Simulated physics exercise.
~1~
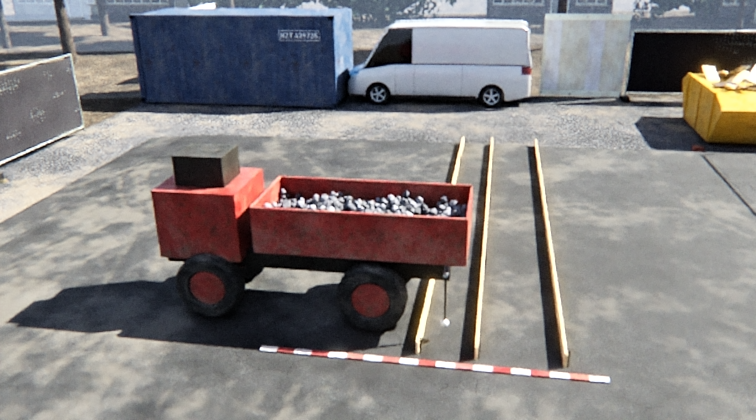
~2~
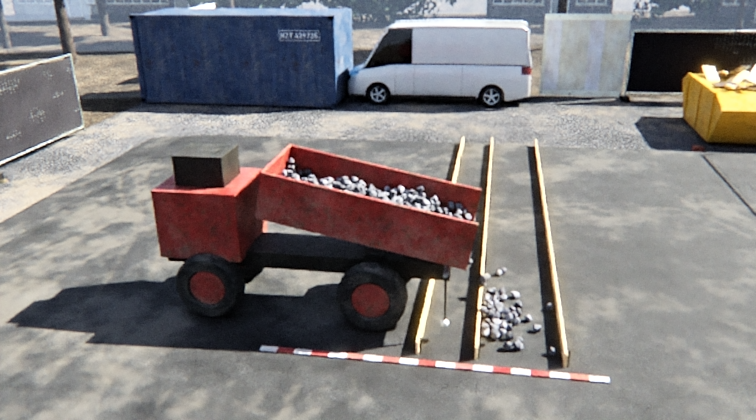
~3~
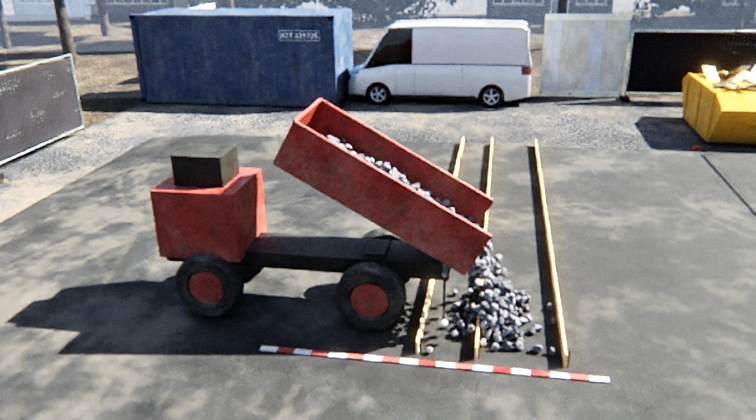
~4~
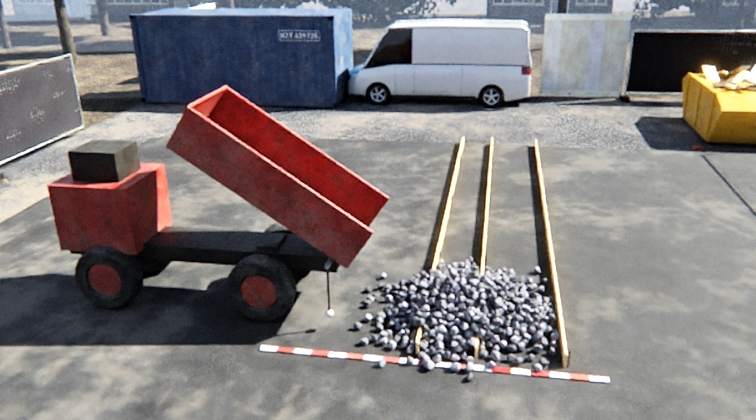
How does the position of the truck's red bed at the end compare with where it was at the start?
At the start the bed lies level on the truck, close to the planks. At the end it is farther left and higher up, tilted steeply with its back end pointing down to the right.
